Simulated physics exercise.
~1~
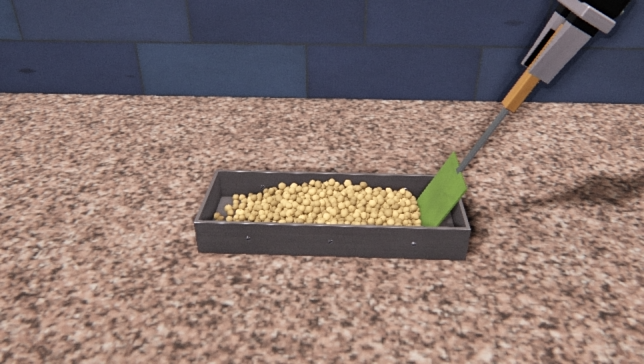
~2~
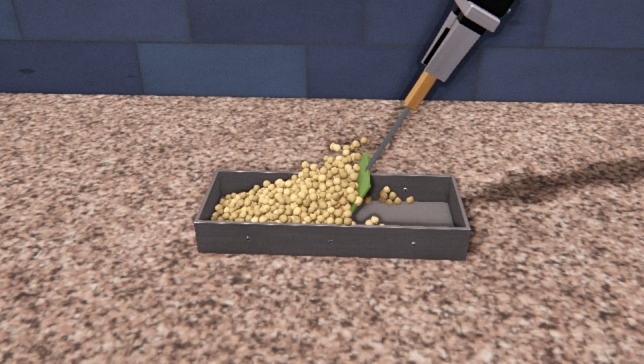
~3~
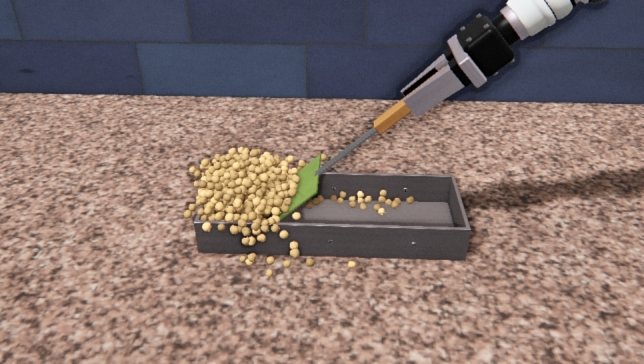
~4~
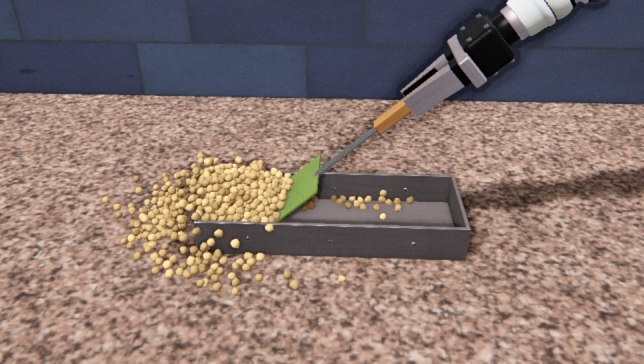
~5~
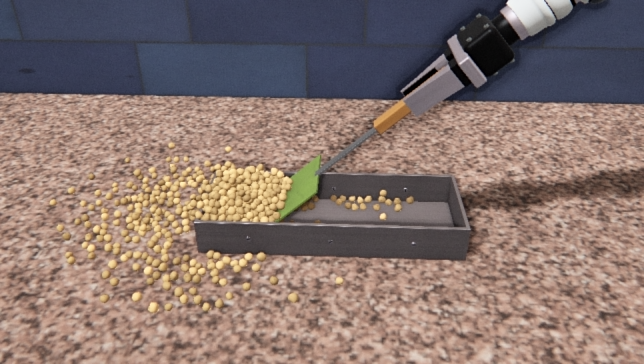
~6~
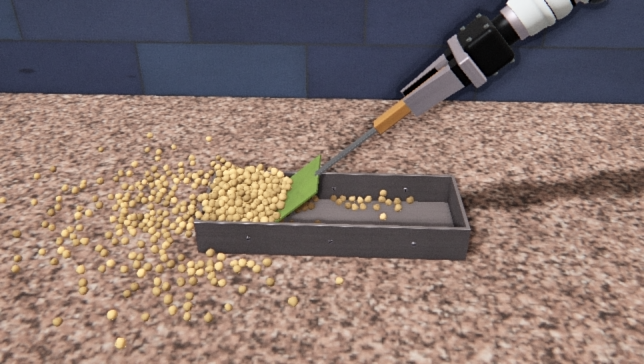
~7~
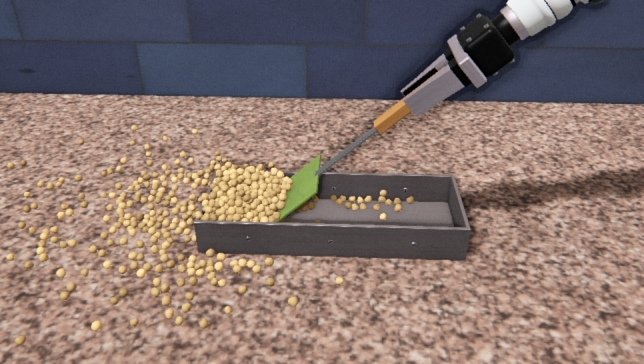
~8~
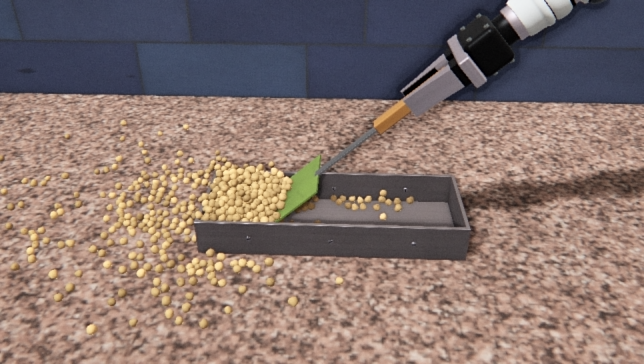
The clip shows a robot arm sweeping a green paddle leftward through a dark tray of chickpeas, piling them at the left end until many spill over and scatter across the speckled counter. The paddle stops and tilts, leaving a heap against it and a few chickpeas behind.
